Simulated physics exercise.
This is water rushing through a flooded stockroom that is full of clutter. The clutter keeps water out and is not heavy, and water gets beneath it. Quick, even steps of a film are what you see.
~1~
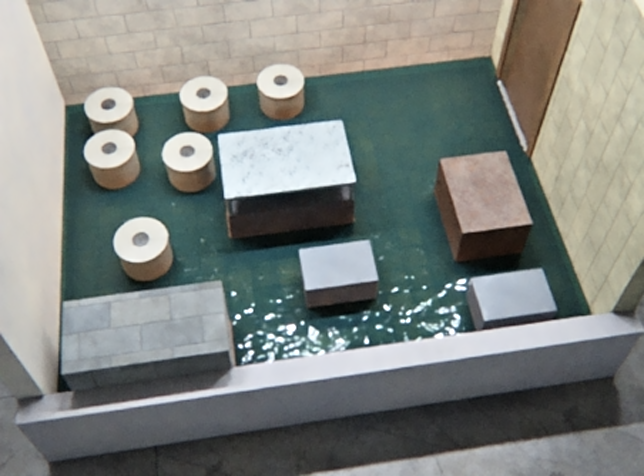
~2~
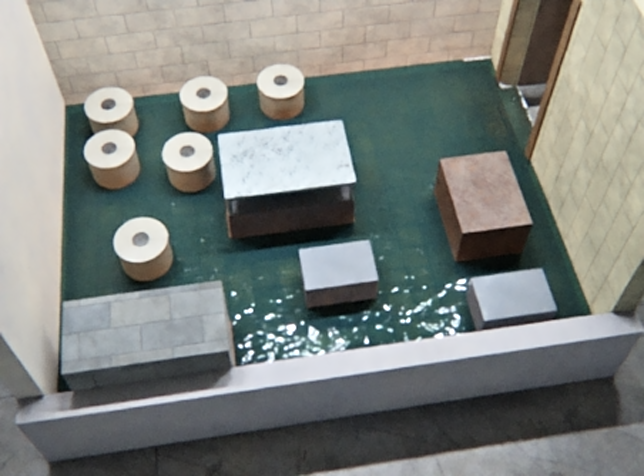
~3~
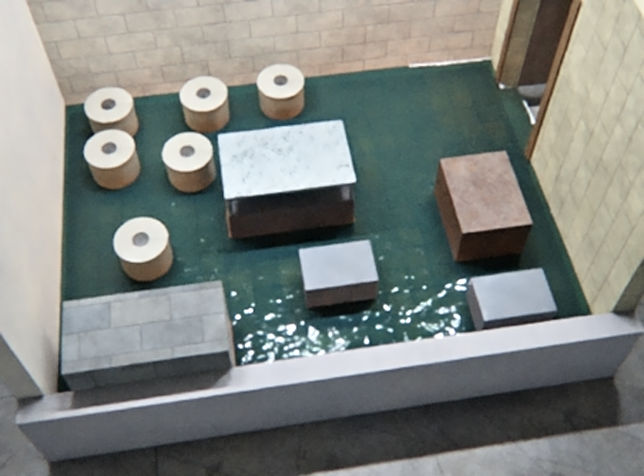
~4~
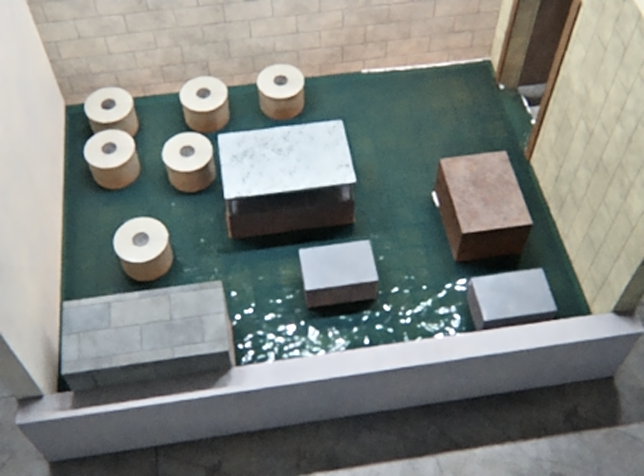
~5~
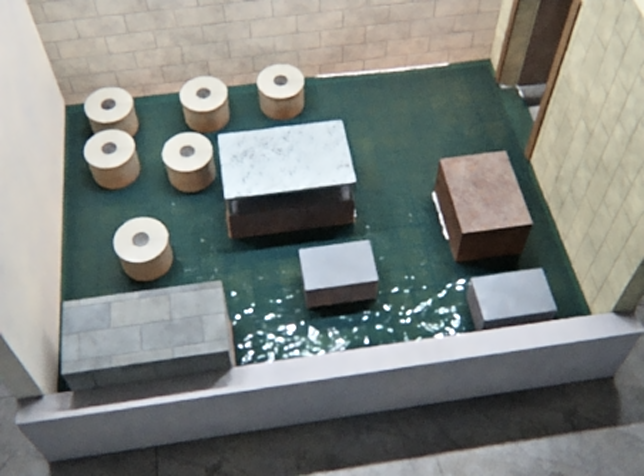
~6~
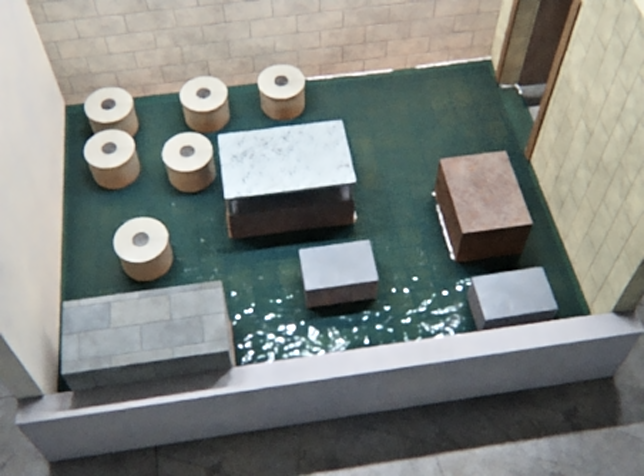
A walled stockroom flooded with dark green water is seen from above, over a low pale wall, by a still camera. Six cream drums with grey centres stand at left, a pale-topped block at centre, a reddish-brown block at right, and grey blocks nearer the front. The brown door at upper right opens, then thin white foam spreads left along the back wall and edges the blocks, which stay in place.
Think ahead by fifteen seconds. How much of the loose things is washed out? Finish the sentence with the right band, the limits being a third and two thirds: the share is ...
The share is under a third.
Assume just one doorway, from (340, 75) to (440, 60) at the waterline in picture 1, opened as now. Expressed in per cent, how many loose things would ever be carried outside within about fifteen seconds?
Estimate: Close to 40 %.
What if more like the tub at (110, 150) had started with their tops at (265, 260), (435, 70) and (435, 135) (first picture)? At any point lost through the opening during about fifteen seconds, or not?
Note - in order: Retained / out of the scene / out of the scene.
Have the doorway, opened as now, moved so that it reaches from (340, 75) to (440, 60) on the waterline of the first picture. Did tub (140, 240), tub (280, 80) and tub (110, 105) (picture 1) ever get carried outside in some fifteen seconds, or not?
Same order as asked: Never leaves, exits, never leaves.
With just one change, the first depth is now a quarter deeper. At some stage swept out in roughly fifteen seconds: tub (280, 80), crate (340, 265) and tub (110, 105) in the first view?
First flushed away, then never leaves, then never leaves.
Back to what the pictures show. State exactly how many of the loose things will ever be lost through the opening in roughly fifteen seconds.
My count comes to 1.
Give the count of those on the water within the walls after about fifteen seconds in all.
Tally: 7.
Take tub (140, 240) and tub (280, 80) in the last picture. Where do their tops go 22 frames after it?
First near (169, 226), second near (489, 71).
A moment on, 0 of 8 are out; 8 afloat.
Next, 0 of 8 are out; 8 afloat.
Later, 0 of 8 are out; 8 afloat.
In the end, 1 of 8 are out; 7 afloat.
